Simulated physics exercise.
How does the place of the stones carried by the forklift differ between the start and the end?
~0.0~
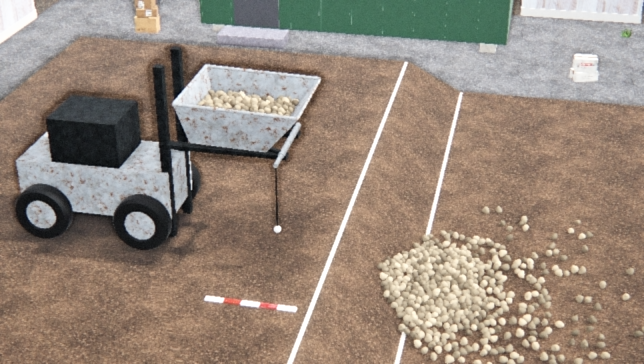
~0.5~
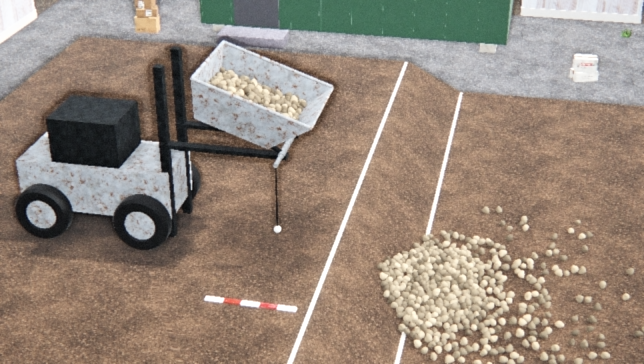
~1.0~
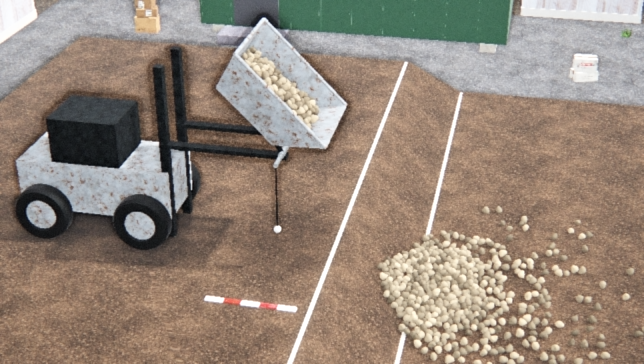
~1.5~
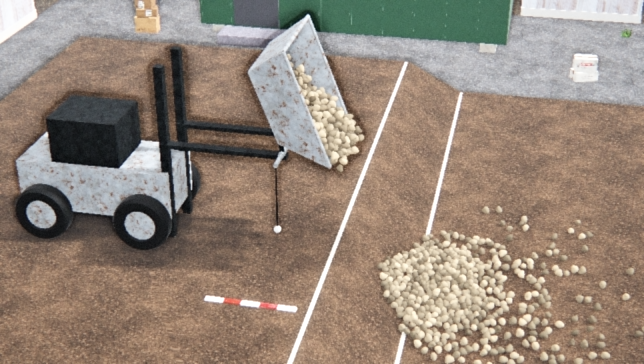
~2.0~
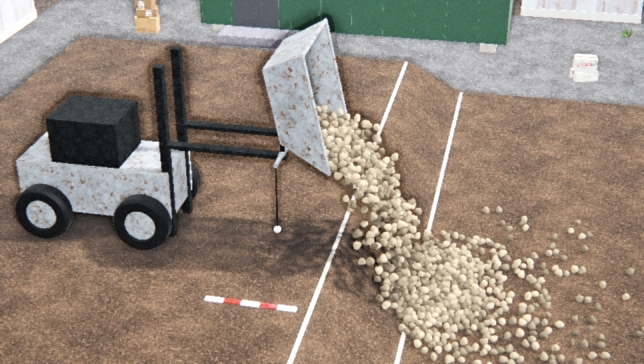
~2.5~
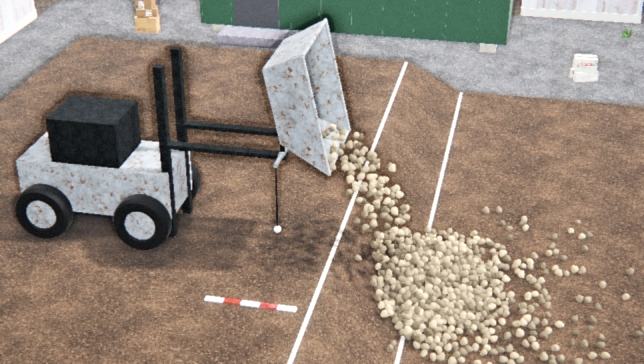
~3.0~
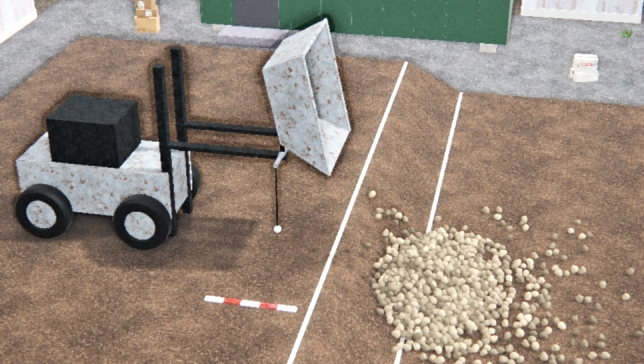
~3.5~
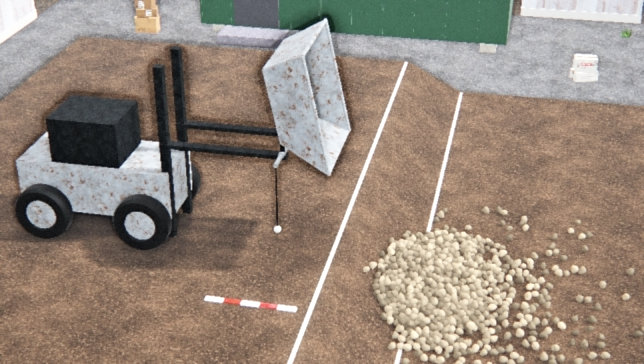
At the start they sit in the raised skip, left of the white lines. At the end they lie lower and to the right, with the stones already on the ground around the foot of the bank.
